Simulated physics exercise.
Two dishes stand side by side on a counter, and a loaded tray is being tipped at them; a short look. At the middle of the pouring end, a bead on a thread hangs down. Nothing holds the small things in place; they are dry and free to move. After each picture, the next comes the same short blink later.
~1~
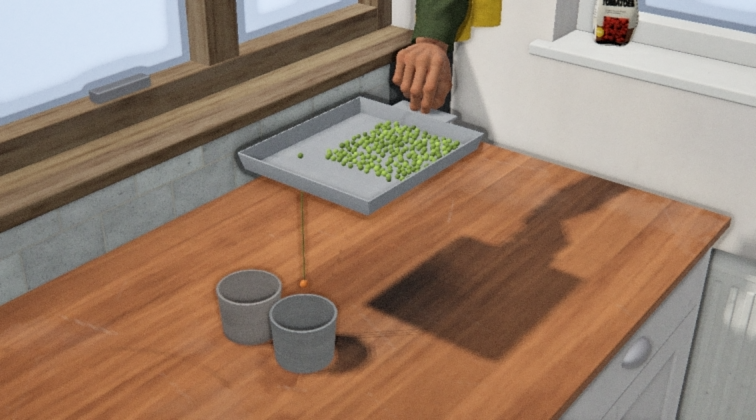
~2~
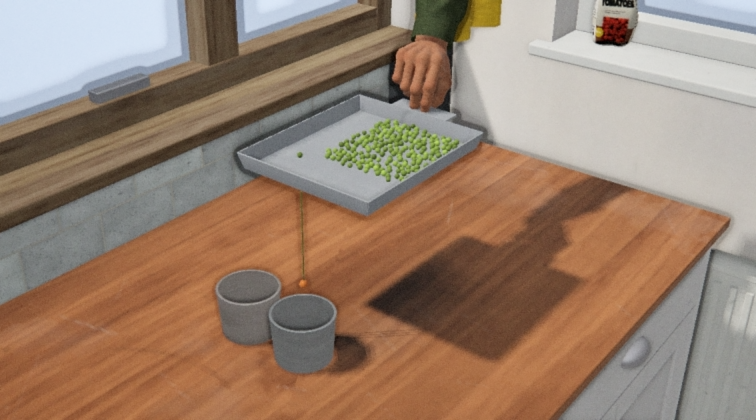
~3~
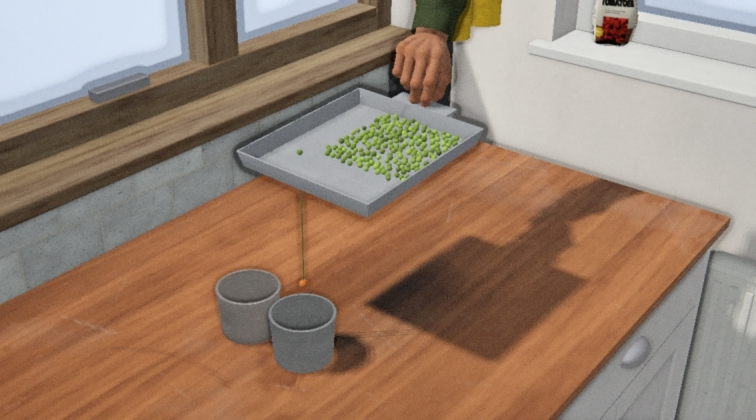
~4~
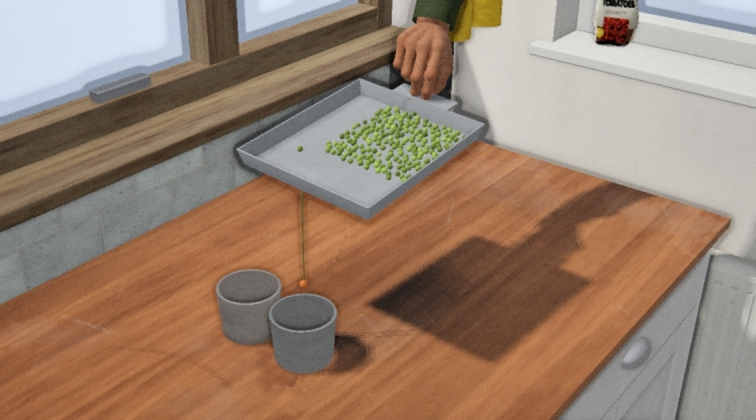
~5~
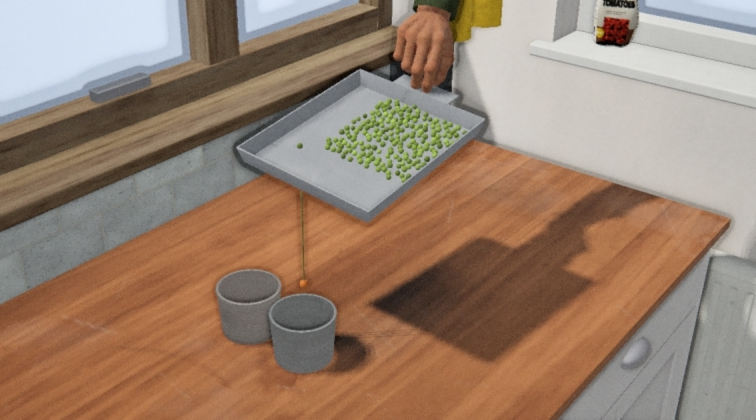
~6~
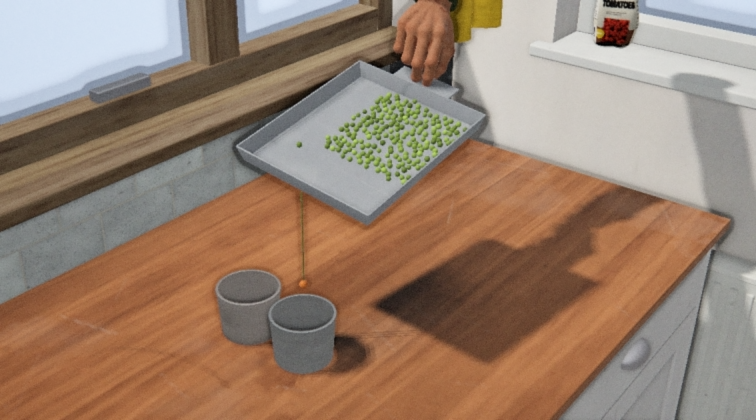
A hand in a dark green sleeve with yellow beside it grips the far edge of a grey tray of green peas above a brown wooden counter, seen from above in a room corner with windows. Two grey dishes stand side by side below, near an orange bead hanging on a thread. The hand slowly raises the tray's far side, tilting it slightly toward its near right corner, while the peas barely shift and the camera stays still.
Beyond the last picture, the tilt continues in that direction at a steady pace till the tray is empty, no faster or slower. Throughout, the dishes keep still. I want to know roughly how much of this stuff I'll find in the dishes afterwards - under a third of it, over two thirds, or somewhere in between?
The dishes fail to reach a third of the load.
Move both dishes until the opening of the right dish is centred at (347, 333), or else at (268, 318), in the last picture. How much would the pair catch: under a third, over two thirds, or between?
Position 1 - beyond two thirds; position 2 - below one third.
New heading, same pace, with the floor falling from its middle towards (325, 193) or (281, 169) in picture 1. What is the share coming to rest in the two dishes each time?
First case around 20 per cent, second case 40 per cent.
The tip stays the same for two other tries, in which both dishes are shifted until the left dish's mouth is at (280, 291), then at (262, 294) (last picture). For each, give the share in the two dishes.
In the first position around 40 percent, in the second around 10 percent.
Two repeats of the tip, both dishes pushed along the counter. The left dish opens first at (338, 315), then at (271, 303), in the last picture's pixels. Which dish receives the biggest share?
Result 1: The left-hand one; result 2: The right-hand one.
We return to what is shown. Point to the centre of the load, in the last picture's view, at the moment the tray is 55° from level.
The middle of the pieces sits at roughly (367, 208).
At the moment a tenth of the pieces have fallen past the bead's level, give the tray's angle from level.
Approx. 80° from level.
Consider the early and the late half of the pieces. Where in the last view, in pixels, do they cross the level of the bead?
Near (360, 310) to start, and near (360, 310) afterwards.
Shortly afterwards, tray tipped steeply; all but a few on the tray; only a few outside both; only a few in the air.
Next, tray tipped right over; near half on the tray; near a quarter outside both; near a third in the air.
Some moments later, tray tipped past a quarter turn; only a few in the right dish; all but a few outside both.
In the end, tray tipped past a quarter turn; only a few in the right dish; none at all in the left dish; all but a few outside both.
